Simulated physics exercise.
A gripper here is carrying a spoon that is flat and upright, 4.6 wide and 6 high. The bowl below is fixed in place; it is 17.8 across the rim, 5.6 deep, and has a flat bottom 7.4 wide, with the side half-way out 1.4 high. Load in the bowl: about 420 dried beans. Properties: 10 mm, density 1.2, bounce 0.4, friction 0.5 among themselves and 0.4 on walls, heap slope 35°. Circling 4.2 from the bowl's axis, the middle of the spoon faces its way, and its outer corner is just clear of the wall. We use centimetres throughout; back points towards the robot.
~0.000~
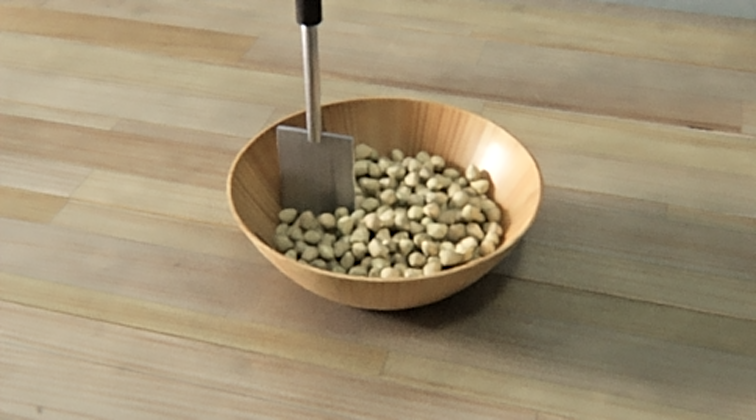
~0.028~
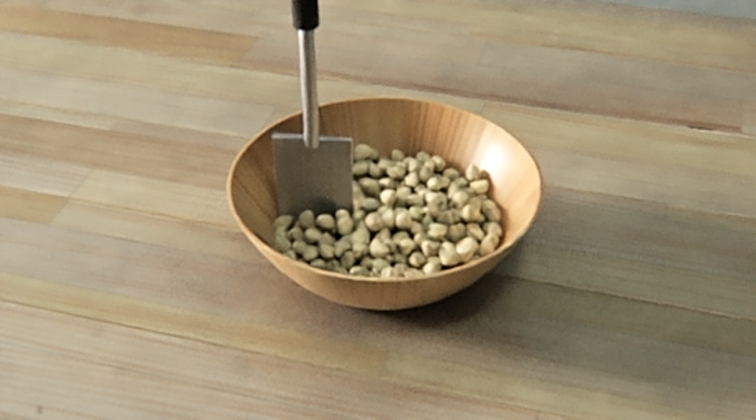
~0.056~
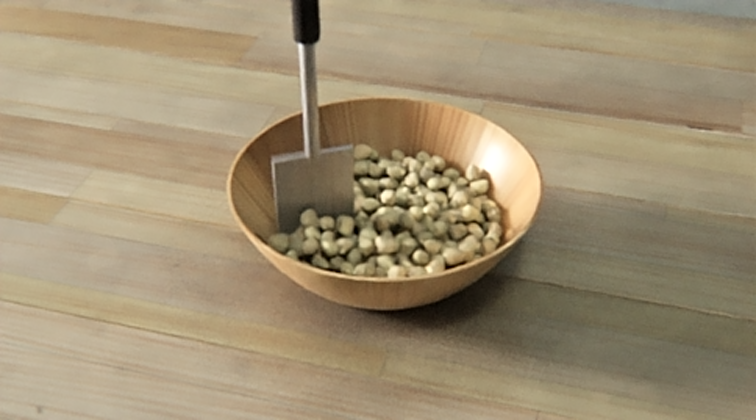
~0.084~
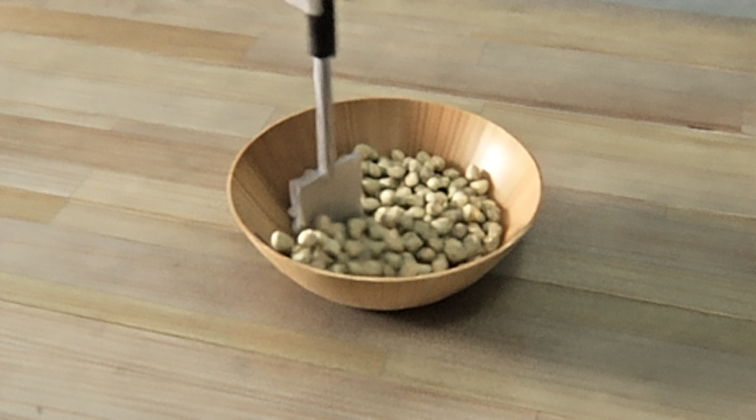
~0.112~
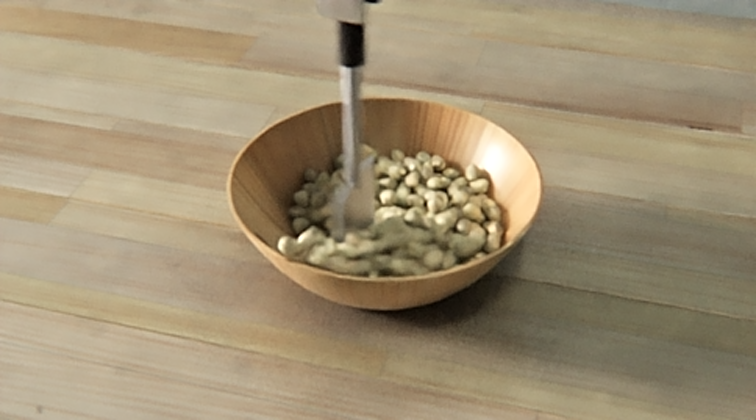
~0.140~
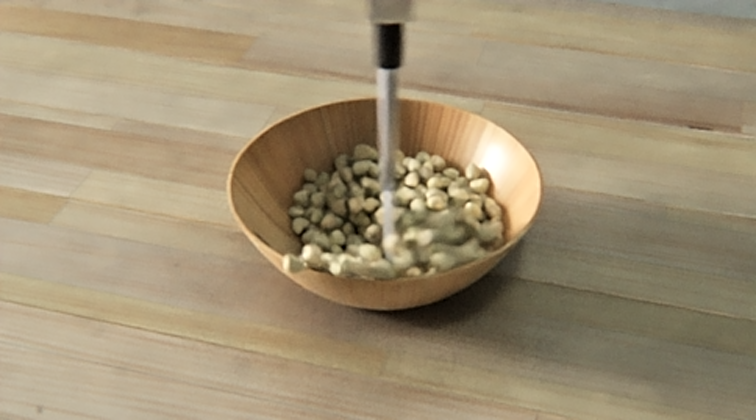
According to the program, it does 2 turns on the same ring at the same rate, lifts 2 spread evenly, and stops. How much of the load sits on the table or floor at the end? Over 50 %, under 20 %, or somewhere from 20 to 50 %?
Somewhere from 20 to 50 %.
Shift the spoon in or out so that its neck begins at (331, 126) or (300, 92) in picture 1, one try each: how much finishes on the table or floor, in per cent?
Close to 20 and 5 in a hundred.
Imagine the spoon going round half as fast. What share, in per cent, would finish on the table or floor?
5 %.
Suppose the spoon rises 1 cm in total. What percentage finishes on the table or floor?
Estimate: Close to 35 %.
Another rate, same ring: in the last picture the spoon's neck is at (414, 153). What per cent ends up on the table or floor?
About 35 per cent.
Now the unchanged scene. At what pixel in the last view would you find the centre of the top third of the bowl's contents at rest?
I'd put it at about (373, 219).
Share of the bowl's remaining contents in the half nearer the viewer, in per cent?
Some 50 per cent.
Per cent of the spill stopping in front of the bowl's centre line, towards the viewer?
It comes out near 30 percent.
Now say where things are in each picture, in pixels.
In the first picture, the spoon neck at (314, 110), 0° round; upper third of the load around (401, 220), from x 280 to 495, top at y 150; 421 in the bowl.
In the second picture, the spoon neck at (311, 115), 9° round; upper third of the load around (401, 220), from x 280 to 495, top at y 150.
In the third picture, the spoon neck at (312, 130), 32° round; upper third of the load around (397, 227), from x 275 to 495, top at y 150.
In the fourth picture, the spoon neck at (327, 145), 58° round; upper third of the load around (393, 234), from x 280 to 495, top at y 150.
In the fifth picture, the spoon neck at (354, 155), 83° round; upper third of the load around (399, 240), from x 290 to 495, top at y 150; 420 in the bowl, 1 in flight or on the tool.
In the sixth picture, the spoon neck at (389, 157), 108° round; upper third of the load around (420, 236), from x 295 to 495, top at y 150; 418 in the bowl, 3 in flight or on the tool.
After 0.40 s, 346° round, highest piece 8 above the table; 328 in the bowl, 69 on the table or floor, 24 in flight or on the tool.
After 0.67 s, 223° round, highest piece 6 above the table; 307 in the bowl, 111 on the table or floor, 3 in flight or on the tool.
After 1.00 s, 0° round, highest piece 4 above the table; 307 in the bowl, 114 on the table or floor.
After 1.70 s, 0° round, highest piece 4 above the table; 307 in the bowl, 114 on the table or floor.
In the end, 307 in the bowl, 114 on the table or floor. That is 27 % on the table or floor.
